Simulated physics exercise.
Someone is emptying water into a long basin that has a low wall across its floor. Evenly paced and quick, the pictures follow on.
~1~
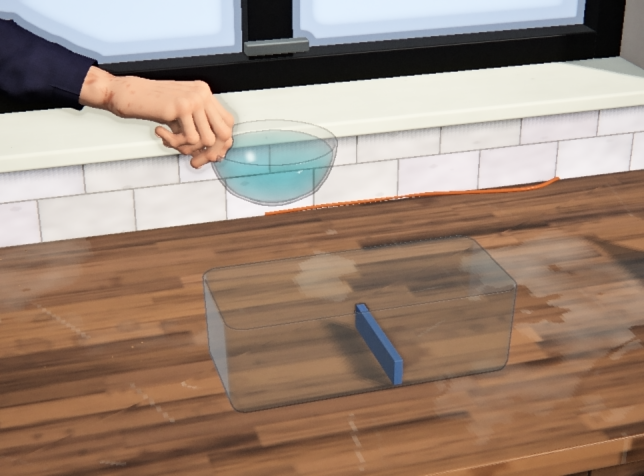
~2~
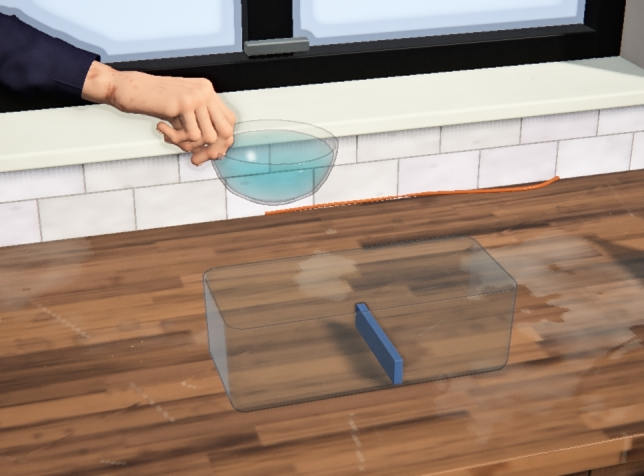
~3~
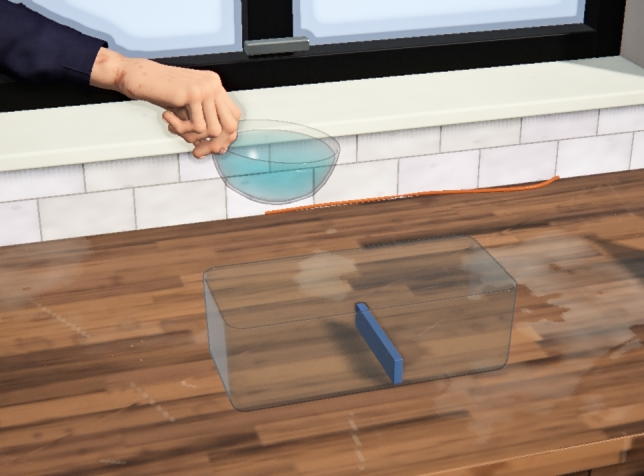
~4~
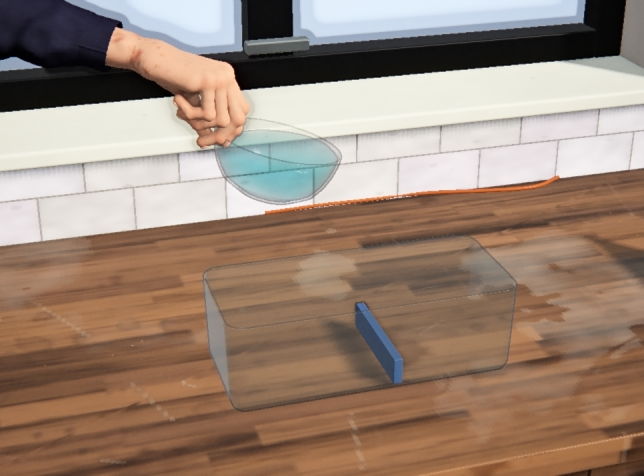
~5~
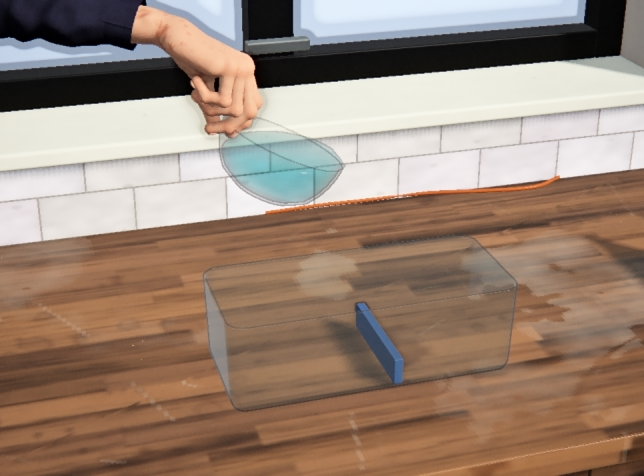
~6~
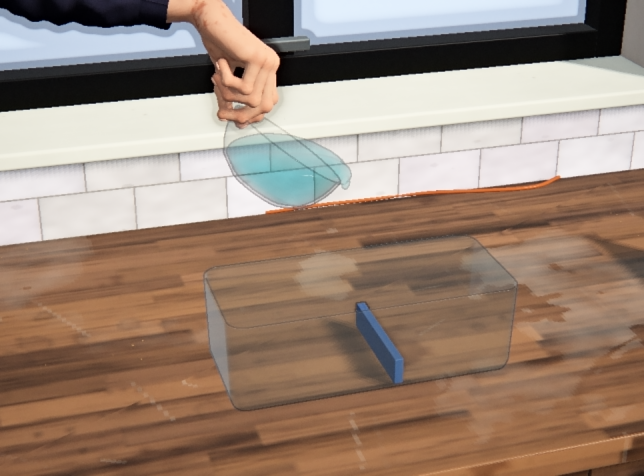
Kitchen counter by a window, a hand steadily tilting a clear bowl of blue water rightward above a transparent basin with a low blue wall.
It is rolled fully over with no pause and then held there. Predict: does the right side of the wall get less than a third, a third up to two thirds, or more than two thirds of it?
The share right of the wall lands inside the two marks of one third and two thirds.
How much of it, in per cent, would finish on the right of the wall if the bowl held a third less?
It works out near 25 percent.
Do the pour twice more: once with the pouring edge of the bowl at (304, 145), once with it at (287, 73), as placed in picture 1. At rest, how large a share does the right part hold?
Close to 15 % for the first start and close to 10 % for the second.
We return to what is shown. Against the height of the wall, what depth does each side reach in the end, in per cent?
Close to 30 for the left and 30 for the right.
A moment on, the bowl is tipped right over and 3 per cent is still to pour, 25 is left of the wall and 37 right of it.
Next, the bowl is tipped right over and 0 per cent is still to pour, 52 is left of the wall and 42 right of it.
Then the bowl is tipped right over and 0 per cent is still to pour, 52 is left of the wall and 43 right of it.
Later the bowl is tipped right over and 0 per cent is still to pour, 53 is left of the wall and 43 right of it.
In the end 53 per cent lies left of the wall, 43 right of it and 3 outside.
